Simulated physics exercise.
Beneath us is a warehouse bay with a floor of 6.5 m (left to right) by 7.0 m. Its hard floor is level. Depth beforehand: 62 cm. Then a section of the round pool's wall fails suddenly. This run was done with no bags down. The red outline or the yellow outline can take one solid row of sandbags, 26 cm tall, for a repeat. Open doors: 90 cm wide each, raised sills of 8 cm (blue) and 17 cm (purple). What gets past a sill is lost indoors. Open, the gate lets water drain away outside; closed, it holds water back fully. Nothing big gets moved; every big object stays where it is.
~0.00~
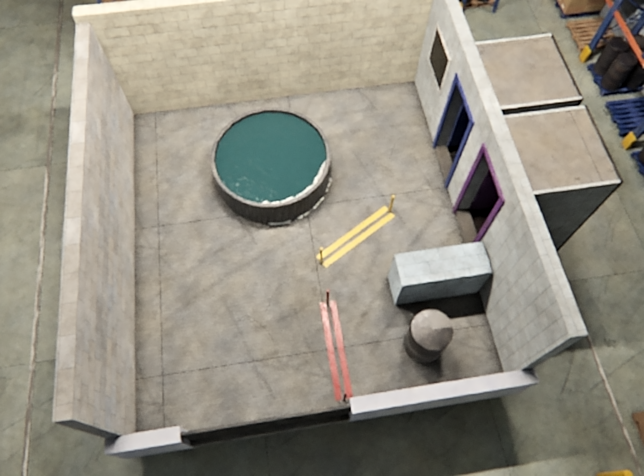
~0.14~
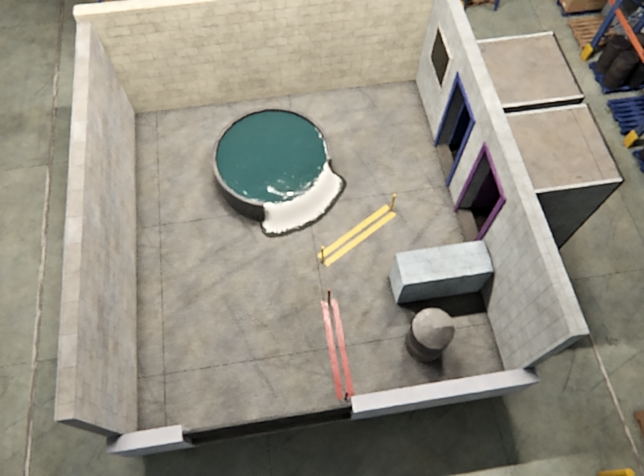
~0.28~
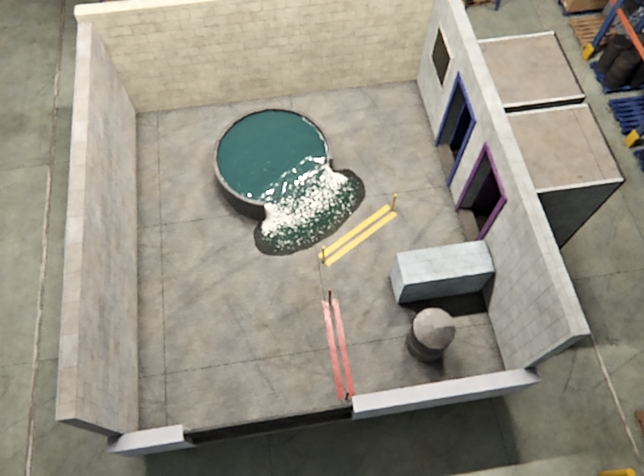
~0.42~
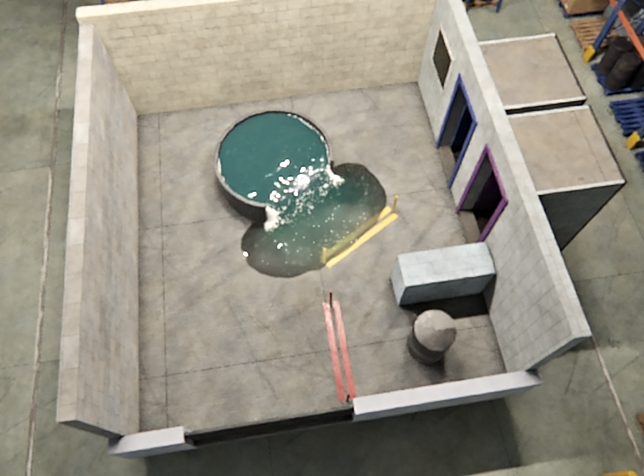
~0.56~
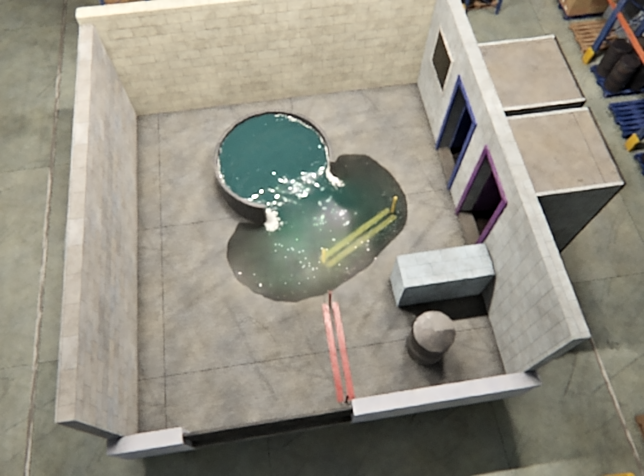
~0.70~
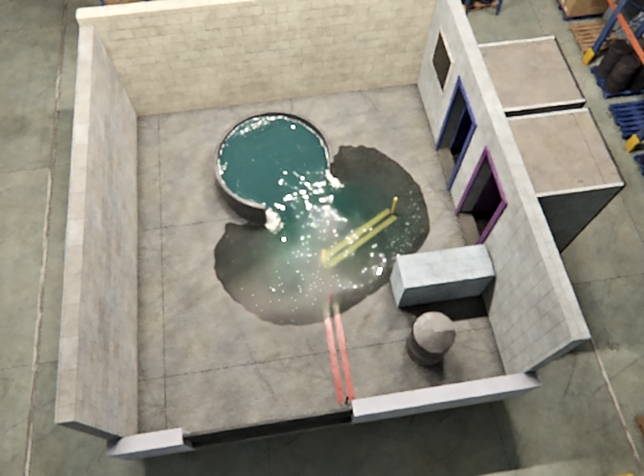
Dark green water bursts from the lower right side of a round pool in a grey-walled, open-topped room inside a warehouse, seen from a fixed viewpoint high above. Yellow and red strips mark the floor, with a pale box and rounded grey object at right near blue- and purple-edged doorways. White foam pours out first, then the water fans across the floor, covers the yellow strips and reaches the red ones.
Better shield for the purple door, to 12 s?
Yellow outline.
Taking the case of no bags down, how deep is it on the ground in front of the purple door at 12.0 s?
Roughly 4.0 centimetres.
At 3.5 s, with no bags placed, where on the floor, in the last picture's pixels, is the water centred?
Centre of the water: Close to (342, 264).
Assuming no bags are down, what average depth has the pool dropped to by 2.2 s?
About 25 cm on average.
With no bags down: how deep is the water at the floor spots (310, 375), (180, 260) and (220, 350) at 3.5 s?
Depths in the order given: 16 cm, 0 cm, 1 cm.
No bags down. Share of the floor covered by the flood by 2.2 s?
Roughly 45 per cent.
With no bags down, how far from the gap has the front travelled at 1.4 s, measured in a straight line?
About 4.0 metres.
After 1.4 s water covers 40 % of the floor and is deepest (30 cm) near (465, 262) in the run without bags; in at the purple door, 0 L with no bags, 0 L with the row on red, 0 L on yellow.
After 2.2 s water covers 45 % of the floor and is deepest (37 cm) near (465, 262) in the run without bags; in at the purple door, 23 L with no bags, 32 L with the row on red, 0 L on yellow.
After 3.5 s water covers 50 % of the floor and is deepest (24 cm) near (501, 383) in the run without bags; in at the purple door, 76 L with no bags, 91 L with the row on red, 2 L on yellow.
After 7.0 s water covers 90 % of the floor and is deepest (14 cm) near (182, 434) in the run without bags; in at the purple door, 81 L with no bags, 96 L with the row on red, 2 L on yellow.
After 12.0 s water covers 100 % of the floor and is deepest (14 cm) near (258, 105) in the run without bags; in at the purple door, 81 L with no bags, 96 L with the row on red, 2 L on yellow.
